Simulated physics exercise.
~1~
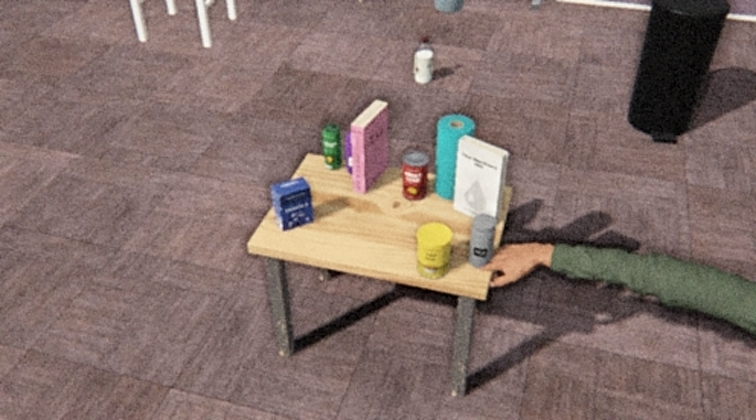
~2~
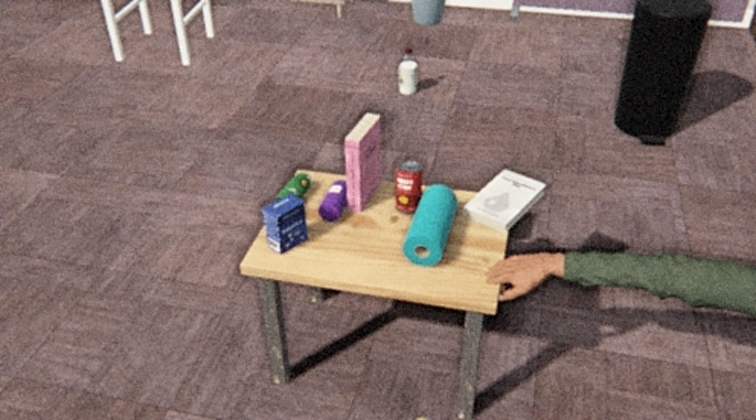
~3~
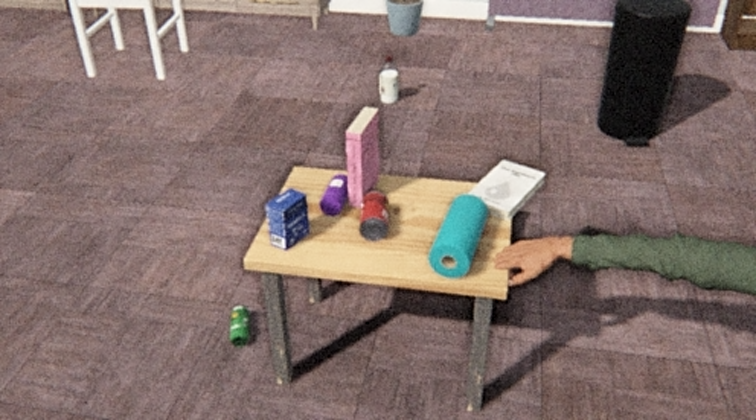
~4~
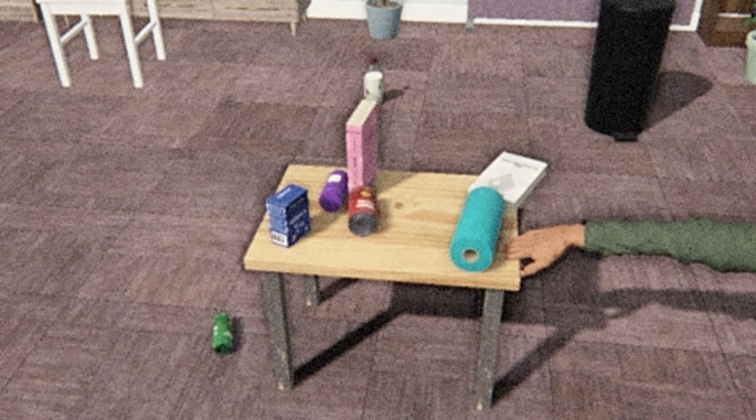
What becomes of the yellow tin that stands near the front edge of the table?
It does not keep its place; it goes off the table early on and is no longer on the top at the end.
